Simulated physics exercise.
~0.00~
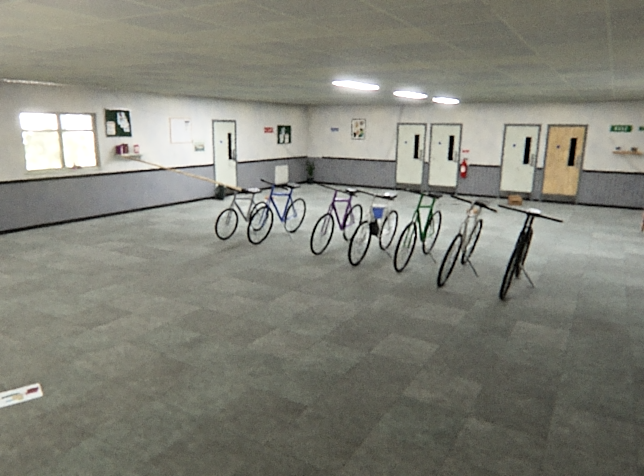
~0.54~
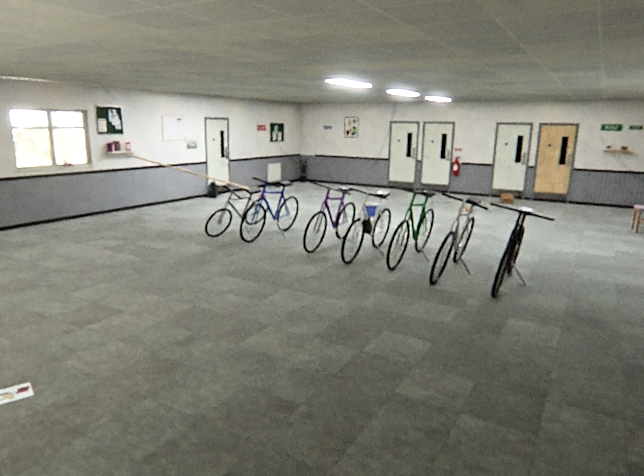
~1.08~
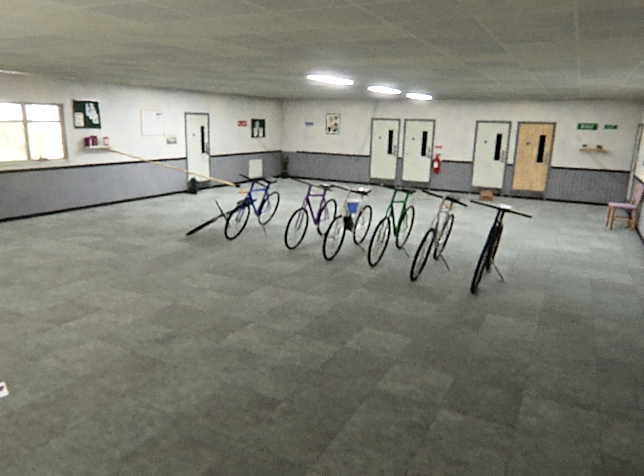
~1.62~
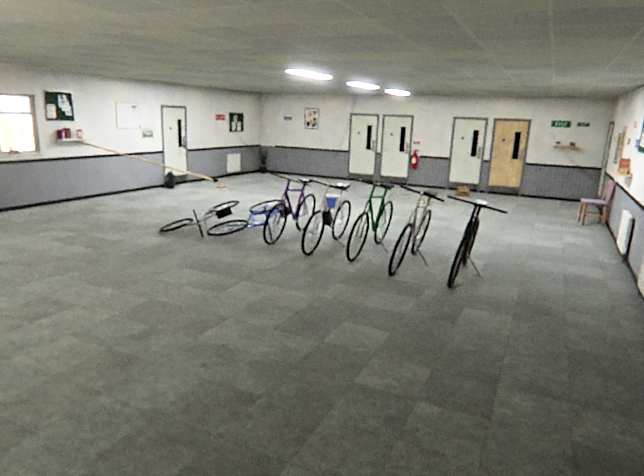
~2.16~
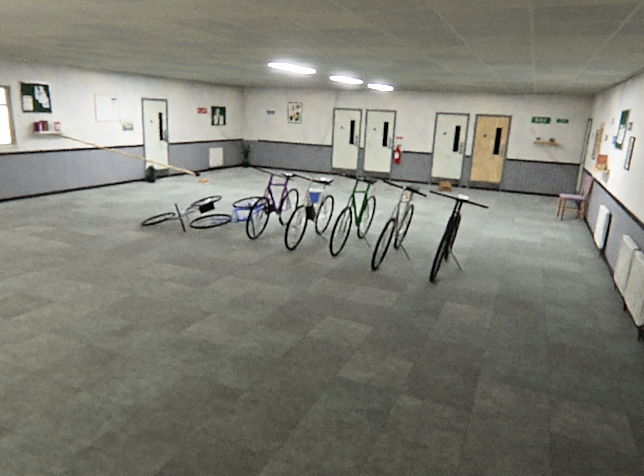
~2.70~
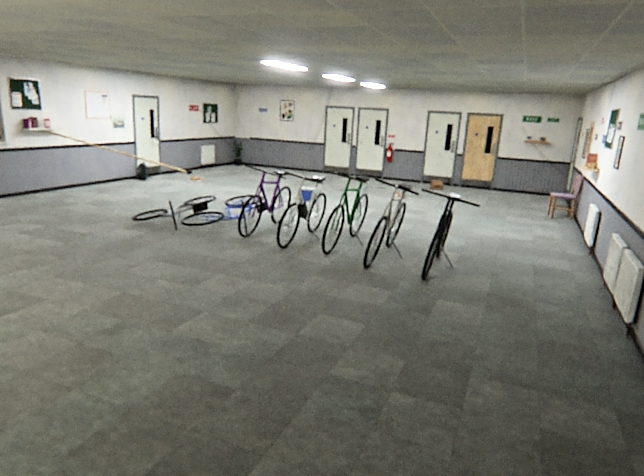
We see a row of seven parked bicycles in a large carpeted room as a long pole reaches toward the left end and the view pans right. The leftmost bicycle tips over, then the blue one beside it falls, while the purple, green and remaining bicycles stay standing.
